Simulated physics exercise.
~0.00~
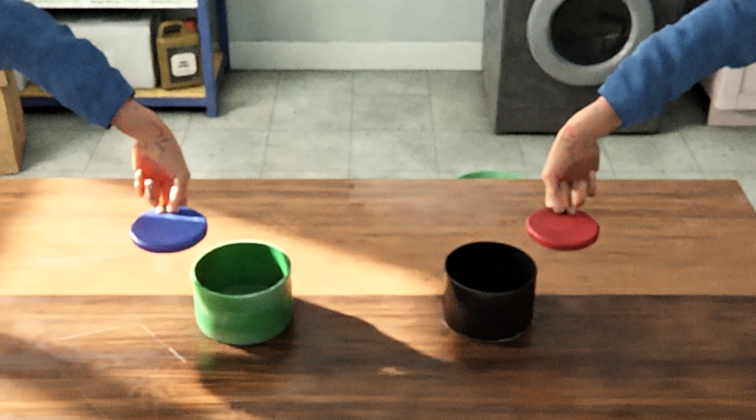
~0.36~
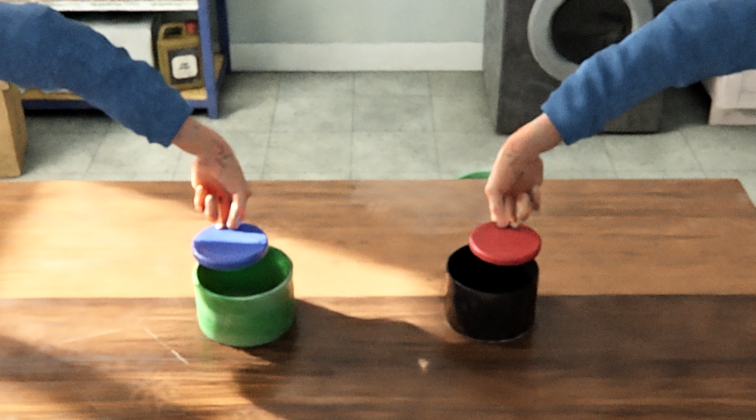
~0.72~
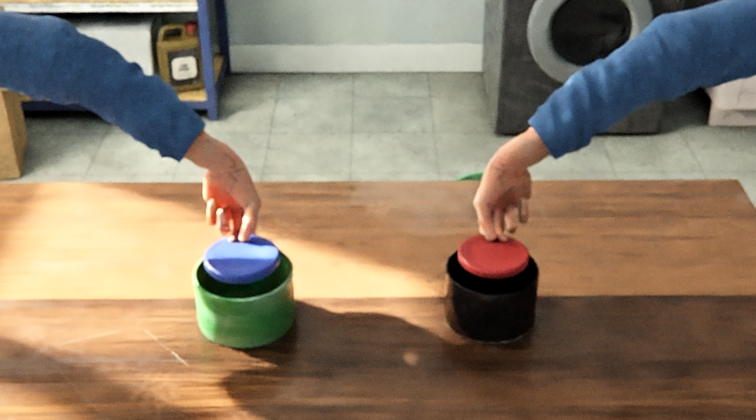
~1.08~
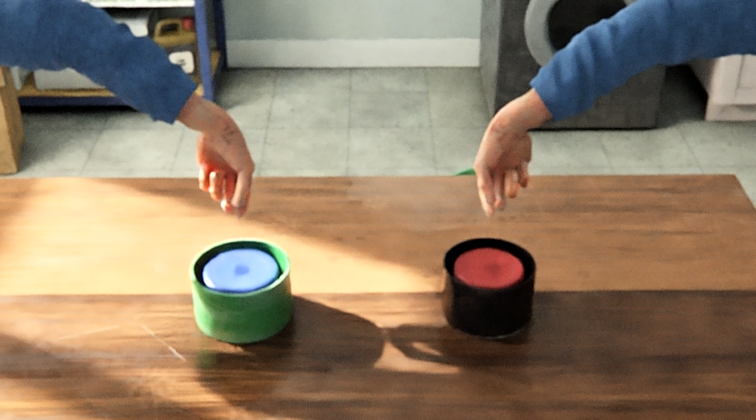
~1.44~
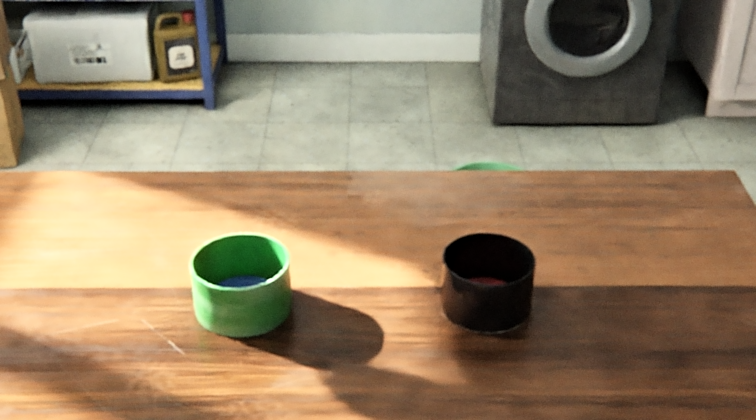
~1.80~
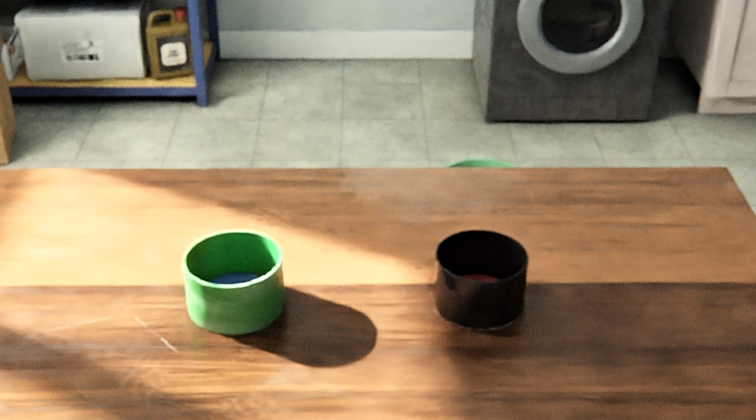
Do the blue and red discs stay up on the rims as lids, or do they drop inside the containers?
Both drop inside, the blue disc into the green container and the red disc into the black one.
